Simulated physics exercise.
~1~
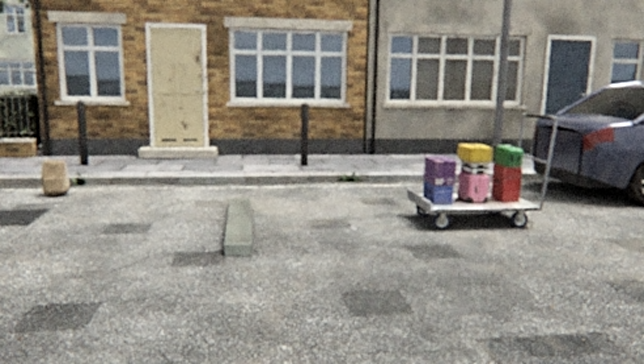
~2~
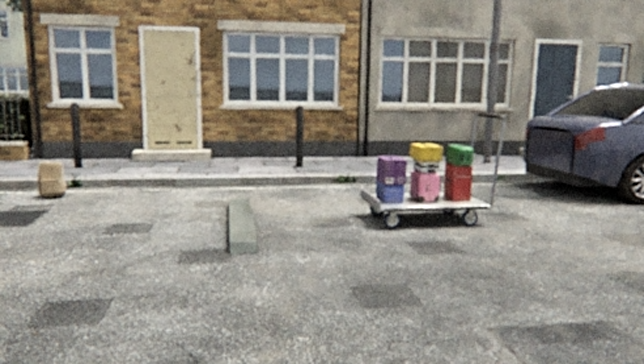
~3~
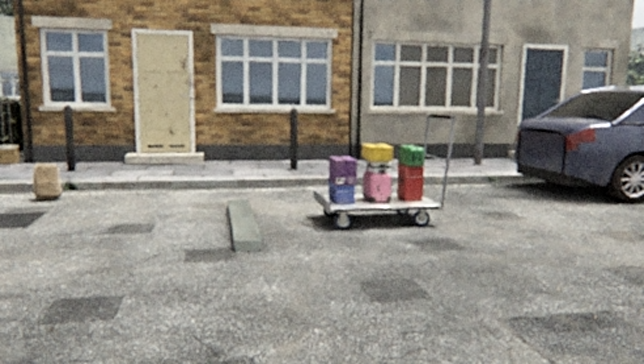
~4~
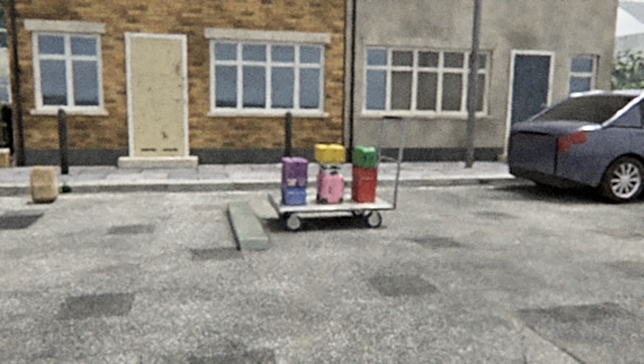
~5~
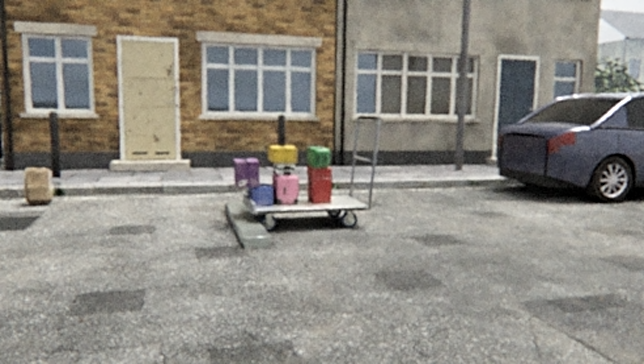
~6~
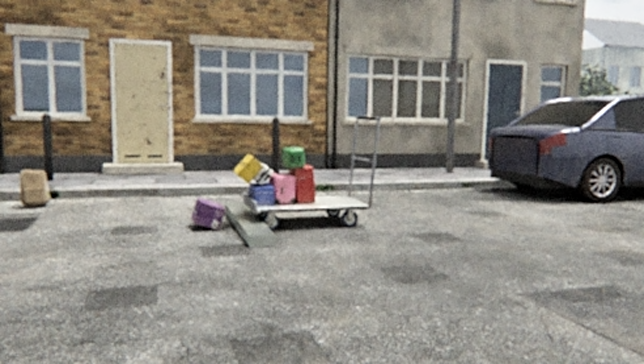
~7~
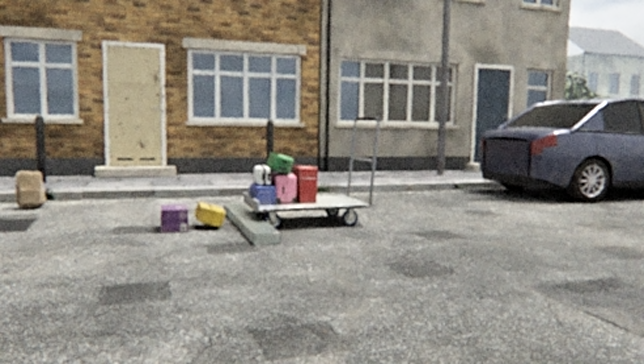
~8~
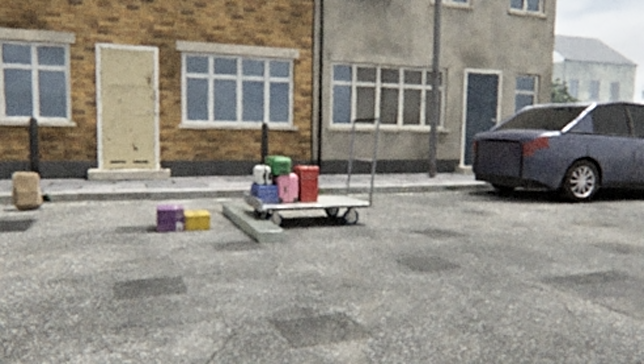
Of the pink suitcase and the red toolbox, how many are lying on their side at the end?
Neither of them is lying on its side; the pink suitcase and the red toolbox both stay standing on the trolley.
A flat trolley loaded with colourful luggage rolled left across a street and stopped against a low kerb, sending the purple parcel and then the yellow carton tumbling onto the ground beyond, while the green and white cases toppled but stayed aboard.
